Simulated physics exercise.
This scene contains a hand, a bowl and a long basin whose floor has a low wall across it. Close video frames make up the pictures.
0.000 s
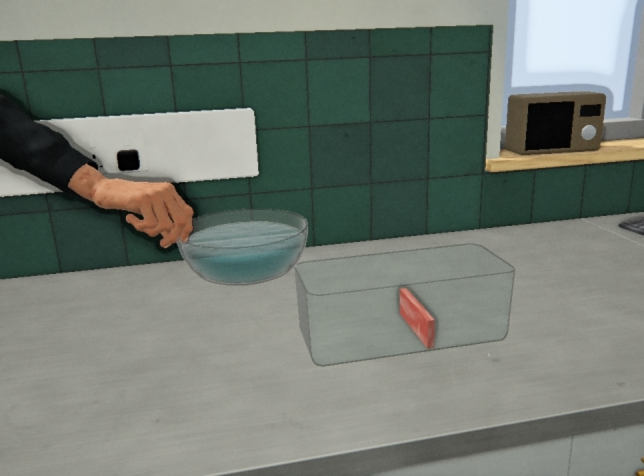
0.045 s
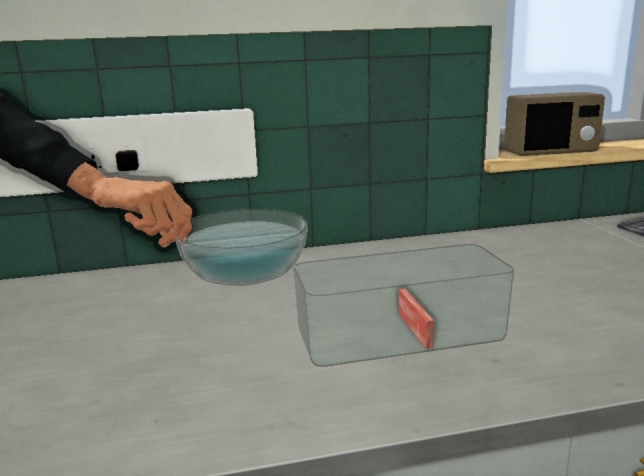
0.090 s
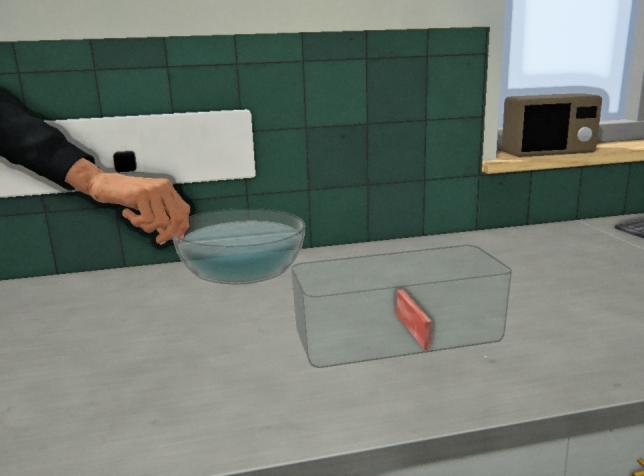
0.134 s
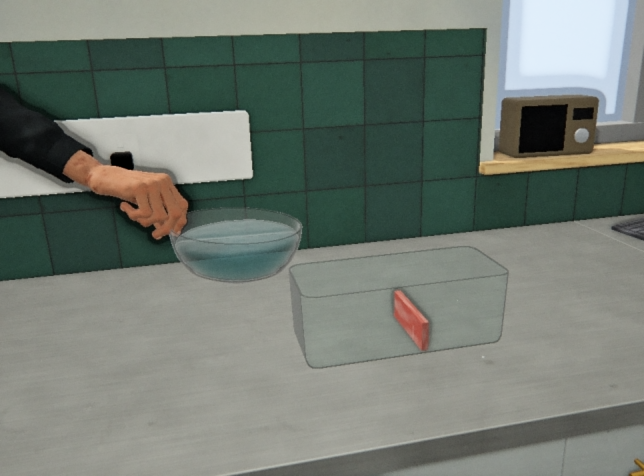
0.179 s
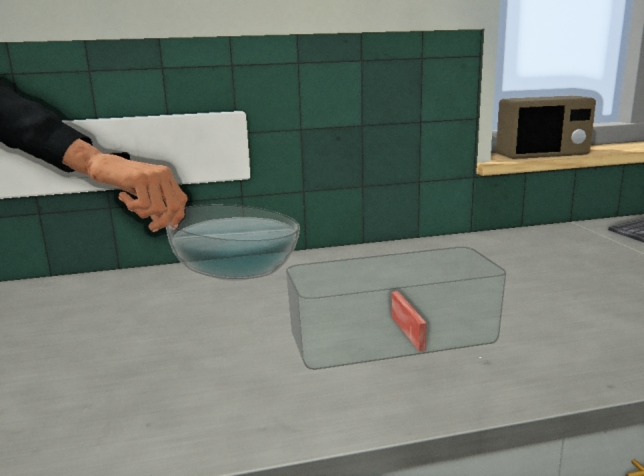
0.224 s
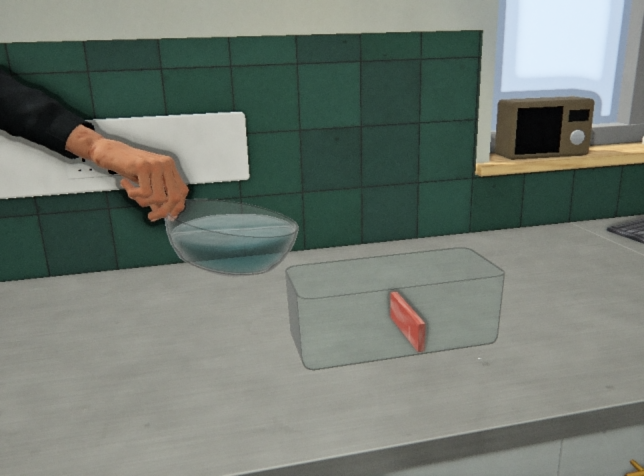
A hand slowly tilts a glass bowl of bluish water beside a long clear basin.
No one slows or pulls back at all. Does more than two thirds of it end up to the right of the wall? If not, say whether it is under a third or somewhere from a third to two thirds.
The share right of the wall falls short of one third.
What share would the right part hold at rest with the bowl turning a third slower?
I'd say close to 10 %.
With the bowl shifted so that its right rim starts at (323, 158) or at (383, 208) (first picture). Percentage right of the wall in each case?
40 % and 65 %.
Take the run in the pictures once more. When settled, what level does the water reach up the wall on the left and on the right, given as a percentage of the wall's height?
Close to 70 for the left and 20 for the right.
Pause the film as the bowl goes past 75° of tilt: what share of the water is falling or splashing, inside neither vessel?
Around 45 %.
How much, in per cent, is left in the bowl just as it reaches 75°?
40 %.
Then, 0.62 s in, the tilt is 75° and 41 per cent is still to pour, 13 is left of the wall and 0 right of it.
Then, 0.92 s in, the tilt is 113° and 0 per cent is still to pour, 79 is left of the wall and 5 right of it.
Then, 1.23 s in, the tilt is 118° and 0 per cent is still to pour, 76 is left of the wall and 14 right of it.
Then, 1.56 s in, the tilt is 118° and 0 per cent is still to pour, 76 is left of the wall and 14 right of it.
Finally, 76 per cent lies left of the wall, 15 right of it and 9 outside.
